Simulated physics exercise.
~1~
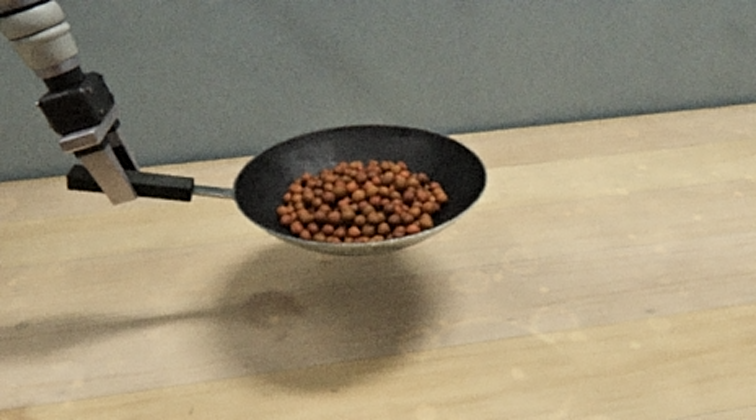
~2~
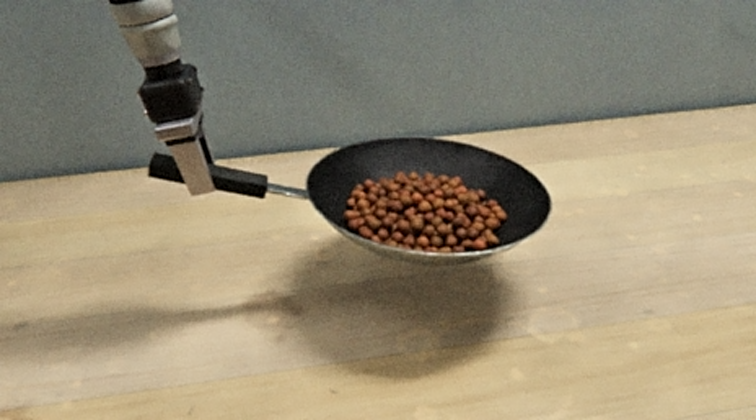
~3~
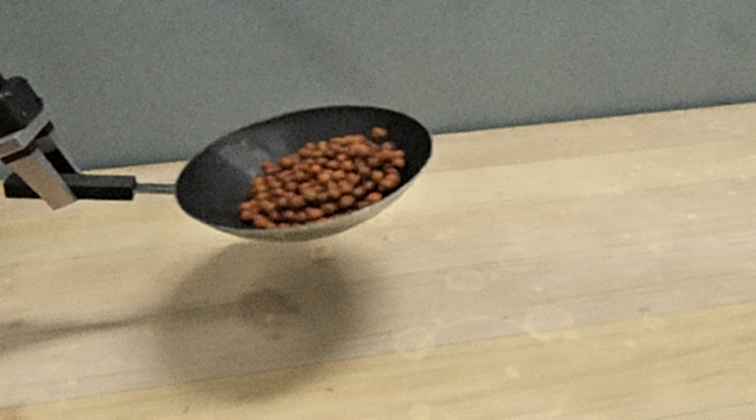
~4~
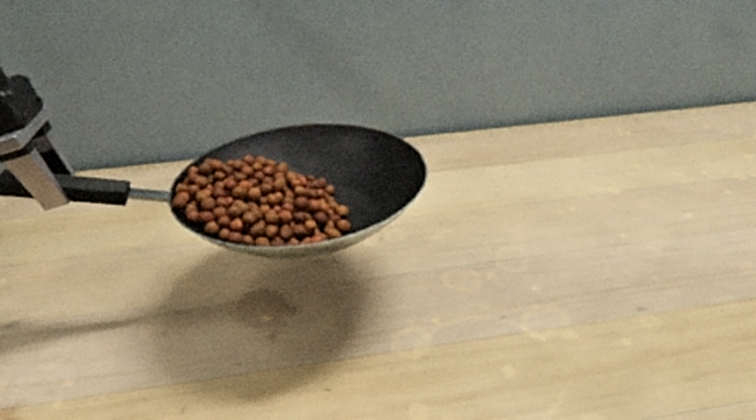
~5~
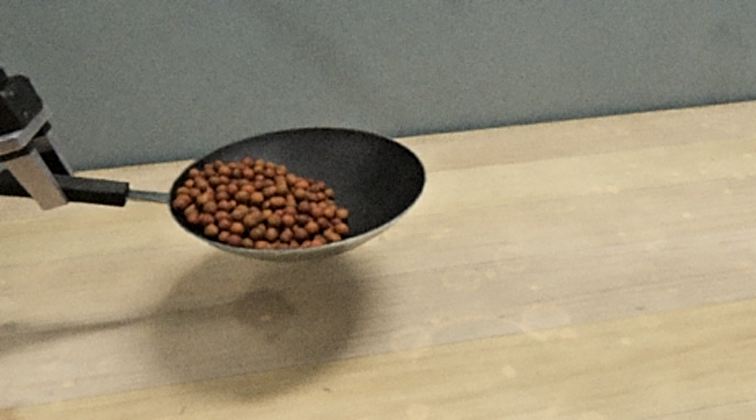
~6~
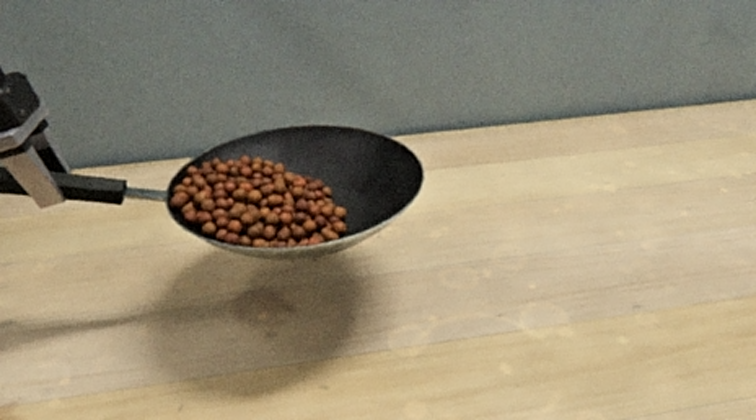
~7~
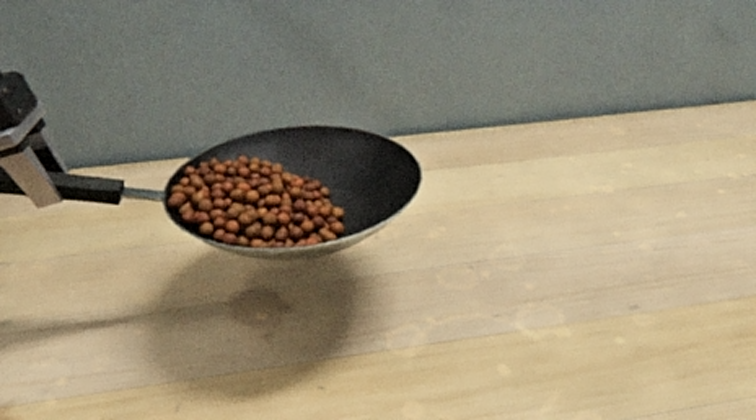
We see a robot arm holding a dark wok of reddish-brown hazelnuts above a wooden table. It moves the wok right, then back left with a tilt that leaves the nuts banked up, before they settle toward the handle side and the wok stays nearly still, held in the air.
